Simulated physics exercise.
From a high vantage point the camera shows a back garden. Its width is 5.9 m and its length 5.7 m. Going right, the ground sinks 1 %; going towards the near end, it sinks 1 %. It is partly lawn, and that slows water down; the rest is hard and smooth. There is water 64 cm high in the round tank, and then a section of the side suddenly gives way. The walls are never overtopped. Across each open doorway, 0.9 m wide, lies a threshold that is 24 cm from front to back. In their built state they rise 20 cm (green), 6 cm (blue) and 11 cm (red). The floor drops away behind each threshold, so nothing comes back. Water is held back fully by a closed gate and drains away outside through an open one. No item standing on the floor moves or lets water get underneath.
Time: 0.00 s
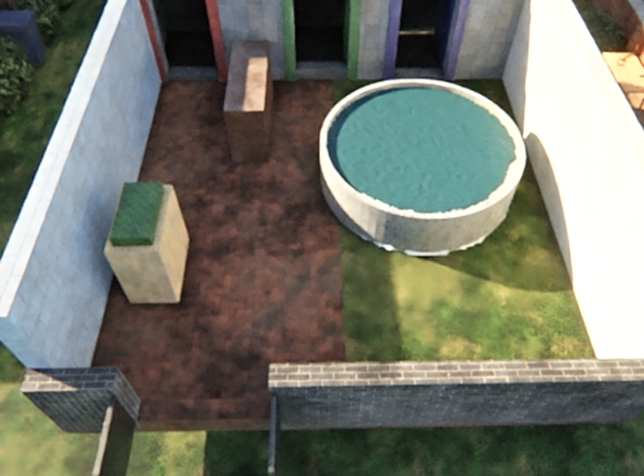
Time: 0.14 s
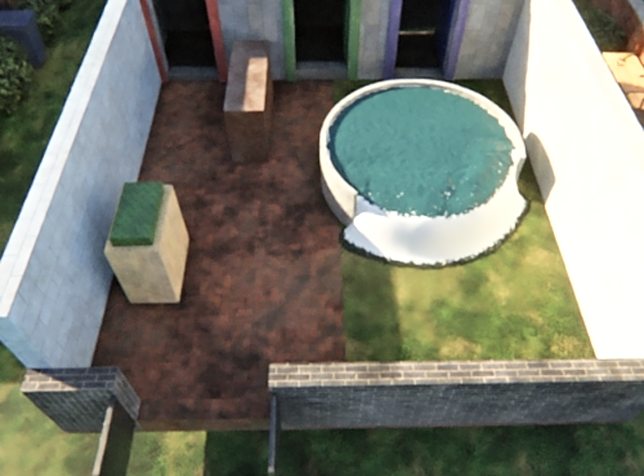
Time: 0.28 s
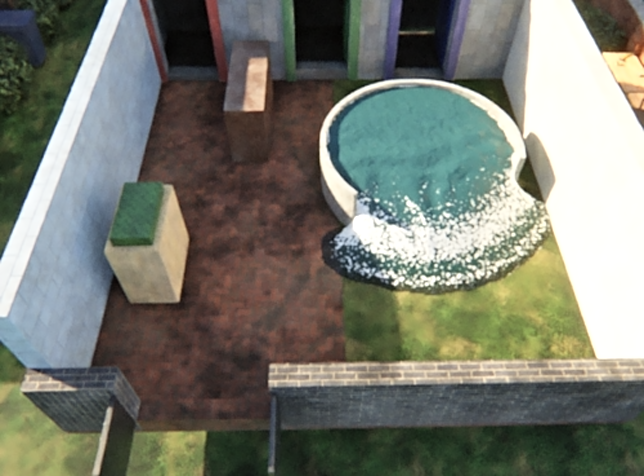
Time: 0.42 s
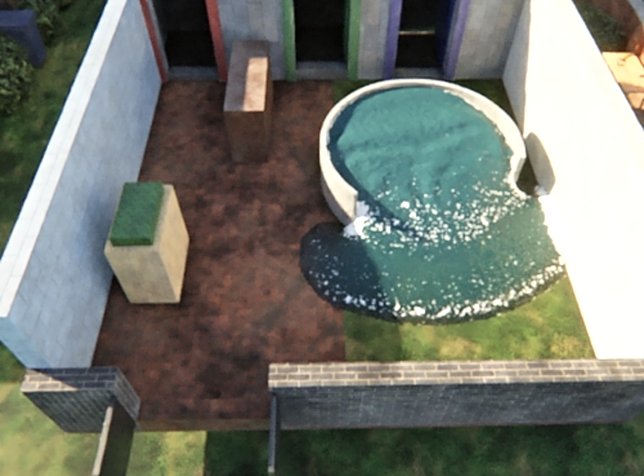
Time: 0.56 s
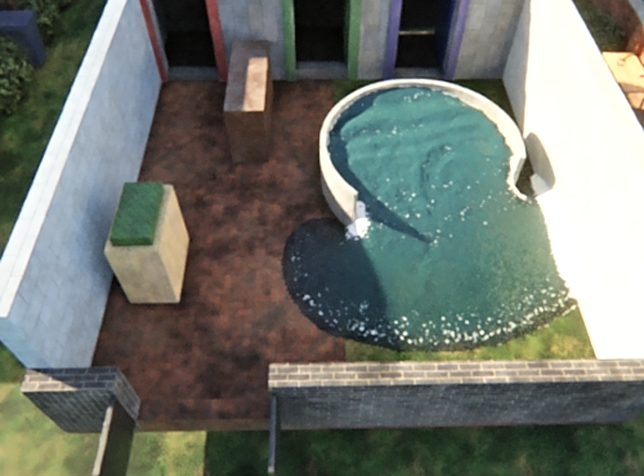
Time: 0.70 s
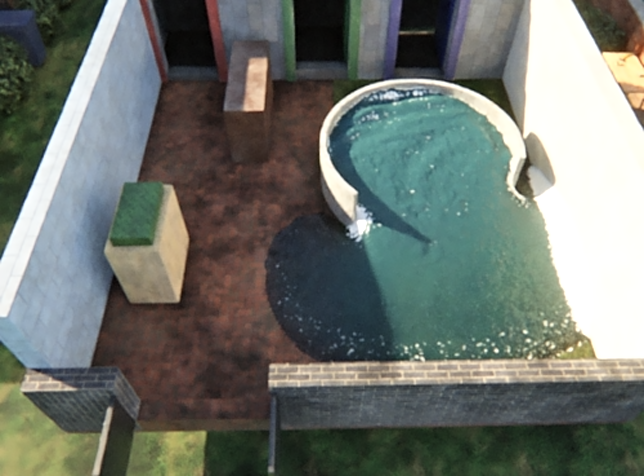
A walled back garden, part reddish-brown paving and part lawn, is seen from high above by a still camera. A round pale tank of blue-green water stands right of centre, with a brown block and a green-topped beige block to the left and red, green and purple-blue doorways behind. The tank's near side opens and water bursts out, foaming white, then spreads over grass and paving to the near brick wall.
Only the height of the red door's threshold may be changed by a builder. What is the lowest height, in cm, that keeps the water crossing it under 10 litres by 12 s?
About 16 cm.
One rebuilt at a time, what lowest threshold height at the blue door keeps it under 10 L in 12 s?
At the blue door it takes roughly 7.0 centimetres.
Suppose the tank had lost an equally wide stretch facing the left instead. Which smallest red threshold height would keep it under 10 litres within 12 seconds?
About 18 centimetres.
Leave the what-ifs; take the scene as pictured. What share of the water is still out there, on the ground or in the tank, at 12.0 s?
What remains is some 78 per cent of the water.
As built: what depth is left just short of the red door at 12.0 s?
Lab note: Depth approx. 5.5 cm.
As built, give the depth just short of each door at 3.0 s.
The green door has 0 cm, the blue door 0 cm and the red door 0 cm.
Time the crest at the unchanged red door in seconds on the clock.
Some 6.0 s, more or less.
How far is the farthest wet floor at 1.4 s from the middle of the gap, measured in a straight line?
About 3.6 metres out.
After 1.4 s water covers 40 % of the floor, deepest (53 cm) near (594, 377); it has not reached the red door.
After 3.0 s water covers 50 % of the floor, deepest (36 cm) near (599, 392); it has not reached the red door.
After 12.0 s water covers 100 % of the floor, deepest (14 cm) near (520, 190); 5 cm at the red door, 42 litres in over its 11 cm threshold.
At the red door as built, the water arrived by 5.4 s and peaked near 19 cm at 6.0 s.
Run again over the same 12 s with other heights there, 21 litres in over 13.5 cm, 4 litres over 18 cm. The limit of 10 litres is kept from about 16 cm up.
